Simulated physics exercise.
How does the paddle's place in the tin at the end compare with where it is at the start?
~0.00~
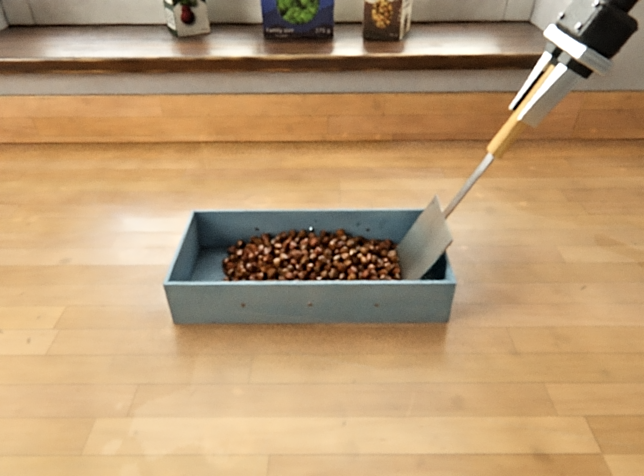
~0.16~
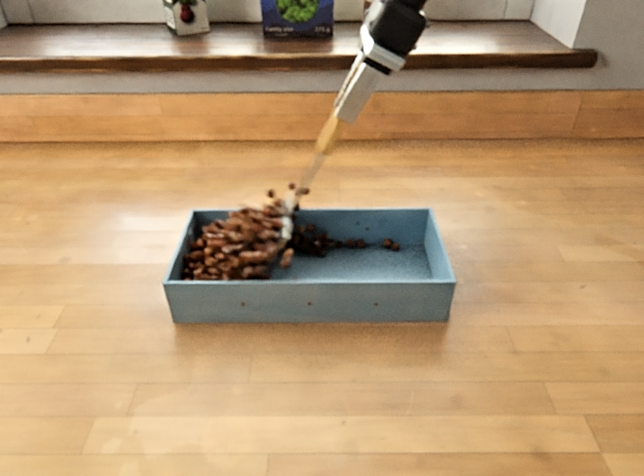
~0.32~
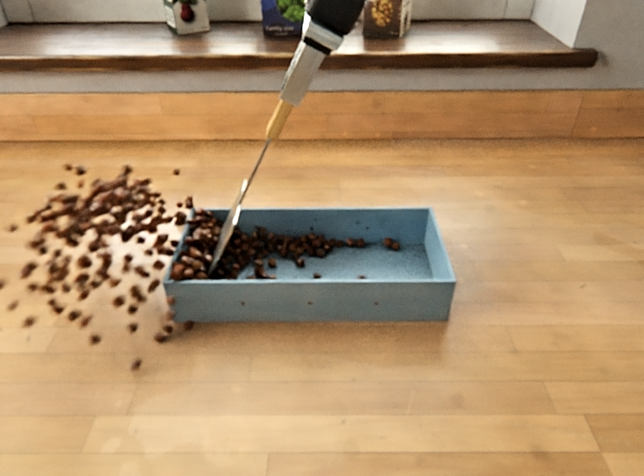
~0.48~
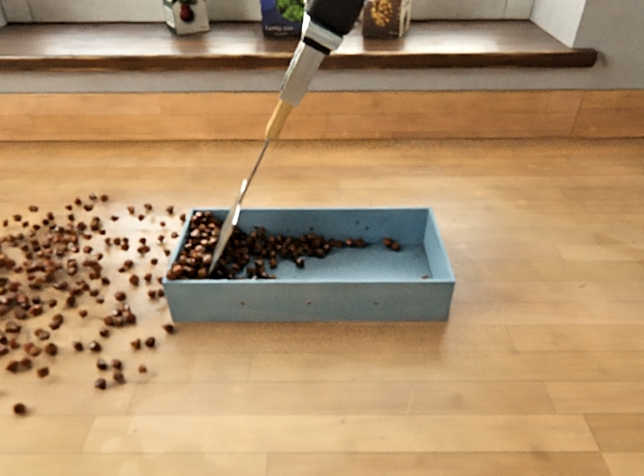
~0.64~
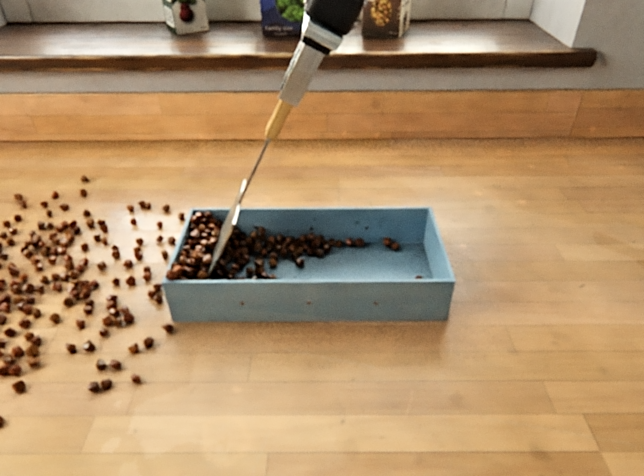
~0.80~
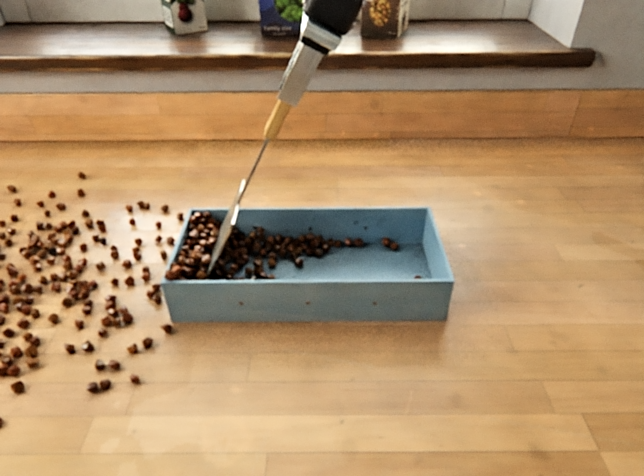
At the start the paddle is at the right end of the tin, beside the heap of pellets. At the end it rests near the left end, among the pellets still in the tin.
